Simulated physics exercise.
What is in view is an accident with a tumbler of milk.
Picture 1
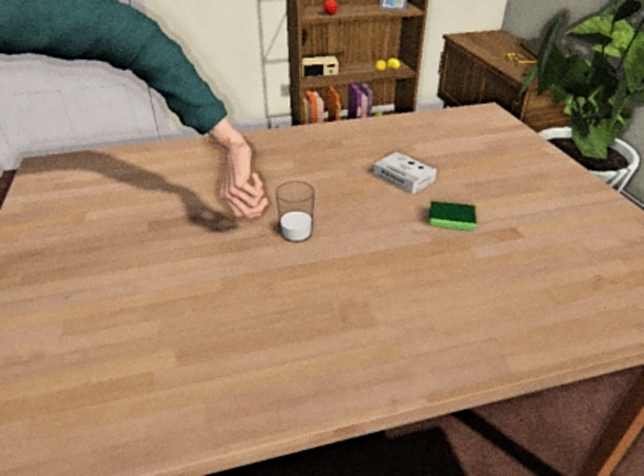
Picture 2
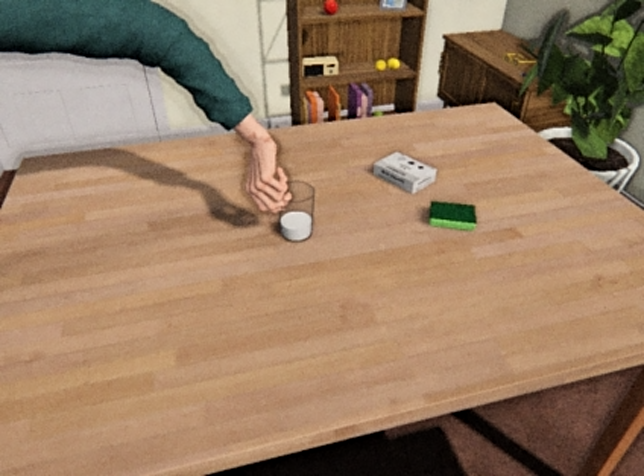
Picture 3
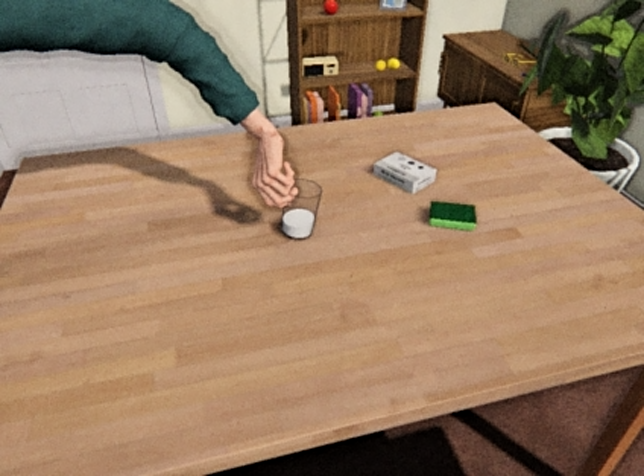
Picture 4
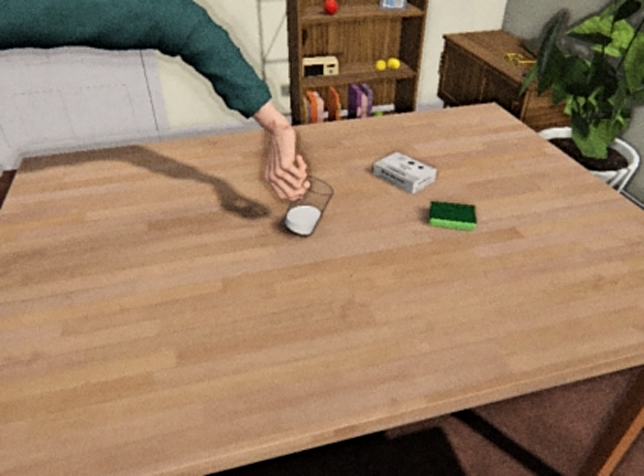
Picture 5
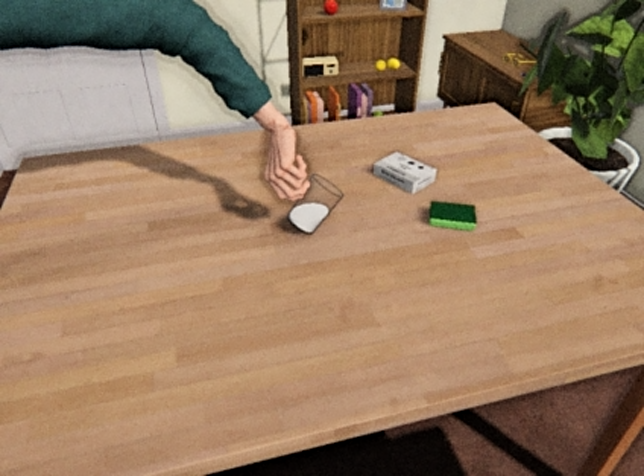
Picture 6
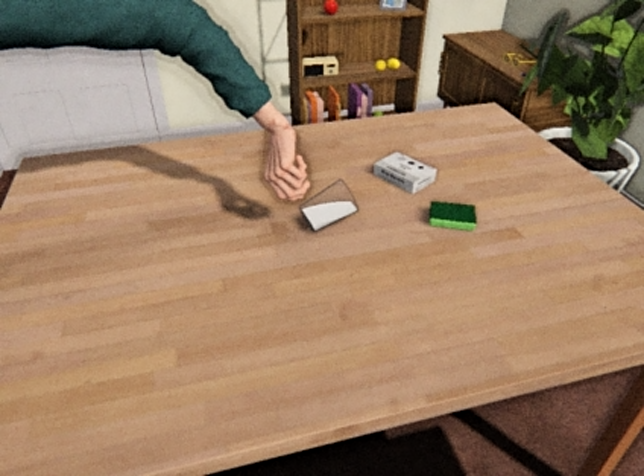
At the start, a glass with a little milk stands upright on a wooden table, near a small packet and a green sponge, as a hand reaches in from the left. The hand pushes the glass, which tilts to the right and leans steeply, the milk slanting inside it.
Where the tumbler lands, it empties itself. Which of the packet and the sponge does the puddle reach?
Packet becomes wet, sponge becomes wet.
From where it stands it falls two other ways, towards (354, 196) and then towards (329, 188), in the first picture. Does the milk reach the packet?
Well, the first time it gets caught, while the second time it gets caught.
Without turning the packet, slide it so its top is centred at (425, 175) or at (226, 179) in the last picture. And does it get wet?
Case 1 - it is touched; case 2 - it is not touched.
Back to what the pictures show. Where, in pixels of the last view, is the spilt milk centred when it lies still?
Roughly (438, 198).
Soon after, the puddle covers about as much as a plate; the packet is wet; the sponge is wet.
In the end, the puddle covers about as much as a plate; the packet is wet; the sponge is wet.
